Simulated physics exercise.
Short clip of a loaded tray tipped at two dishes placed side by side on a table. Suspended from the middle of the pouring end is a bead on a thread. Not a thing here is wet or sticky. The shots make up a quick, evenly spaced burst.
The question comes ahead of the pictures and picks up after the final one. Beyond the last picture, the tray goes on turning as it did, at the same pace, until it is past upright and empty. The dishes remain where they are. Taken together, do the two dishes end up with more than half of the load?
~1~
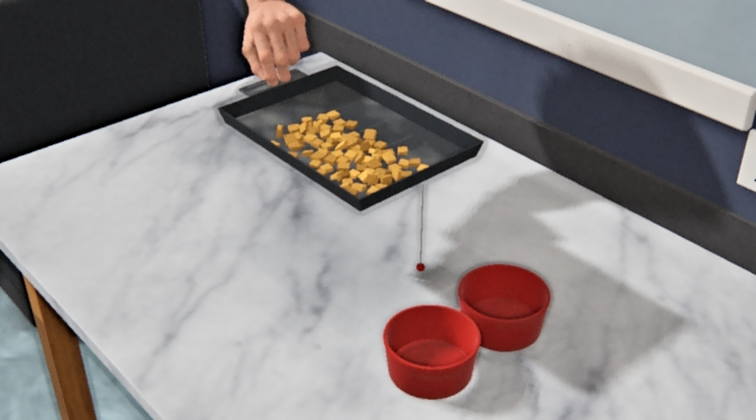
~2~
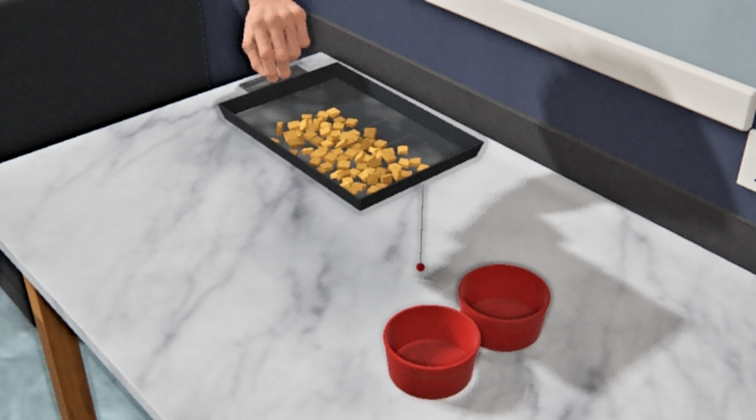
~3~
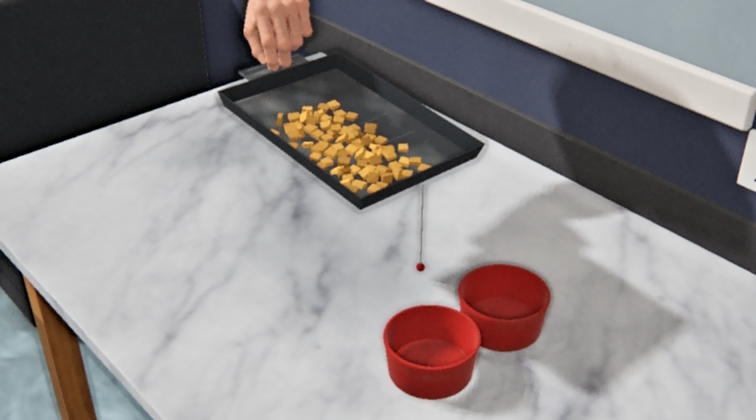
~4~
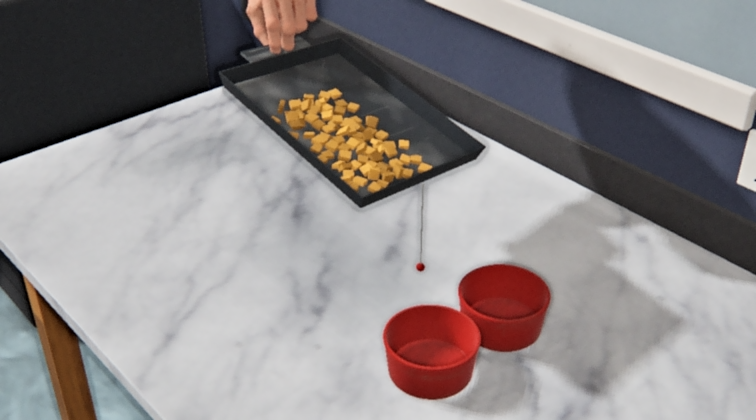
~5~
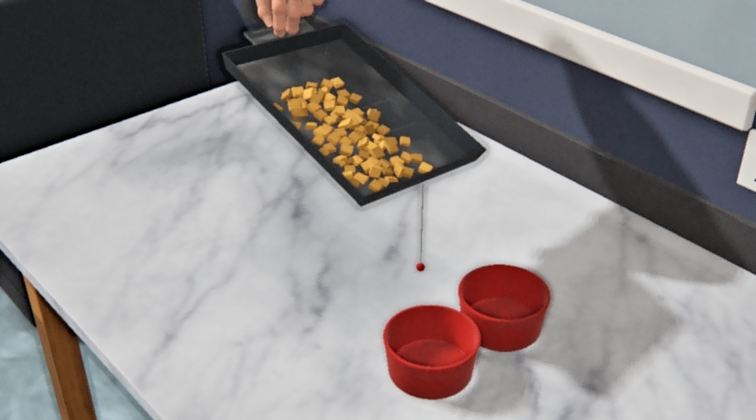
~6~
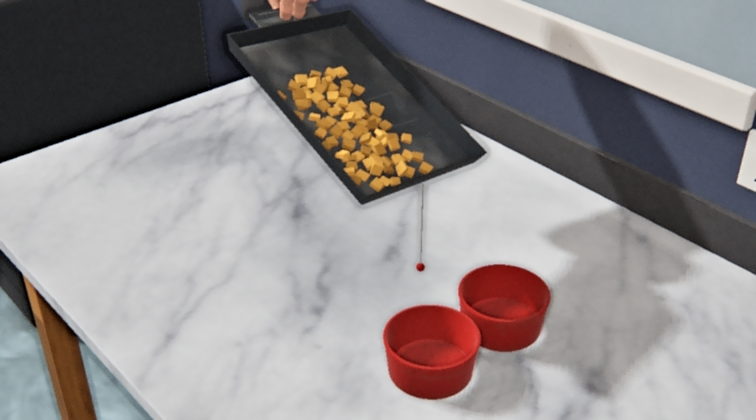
No.
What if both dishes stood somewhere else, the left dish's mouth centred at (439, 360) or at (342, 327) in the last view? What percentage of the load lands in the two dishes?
0 and 10 in a hundred.
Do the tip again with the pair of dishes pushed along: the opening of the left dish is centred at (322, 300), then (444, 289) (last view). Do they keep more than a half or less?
Well, not up to half at the first spot and in excess of half at the second.
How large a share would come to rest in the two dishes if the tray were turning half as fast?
That comes out at roughly 40 per cent.
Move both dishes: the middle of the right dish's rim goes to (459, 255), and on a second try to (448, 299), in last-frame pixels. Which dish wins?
At the first place the dish on the right, at the second the right-hand dish.
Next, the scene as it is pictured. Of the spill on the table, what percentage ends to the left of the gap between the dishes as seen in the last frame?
Left fraction: Around 50 per cent.
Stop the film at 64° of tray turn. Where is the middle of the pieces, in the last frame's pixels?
Centre estimate: (428, 159).
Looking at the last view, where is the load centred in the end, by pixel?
Once it all stops, the middle lies near (480, 301).
Soon after the last picture, tray tipped steeply; all on the tray.
A little later, tray tipped past a quarter turn; about two thirds on the tray; a stray few in the left dish; a small part in the right dish; a small part outside both; a small part in the air.
Later still, tray tipped past a quarter turn; a small part in the left dish; about a quarter in the right dish; about two thirds outside both.
At rest, tray tipped past a quarter turn; a small part in the left dish; about a quarter in the right dish; about two thirds outside both.
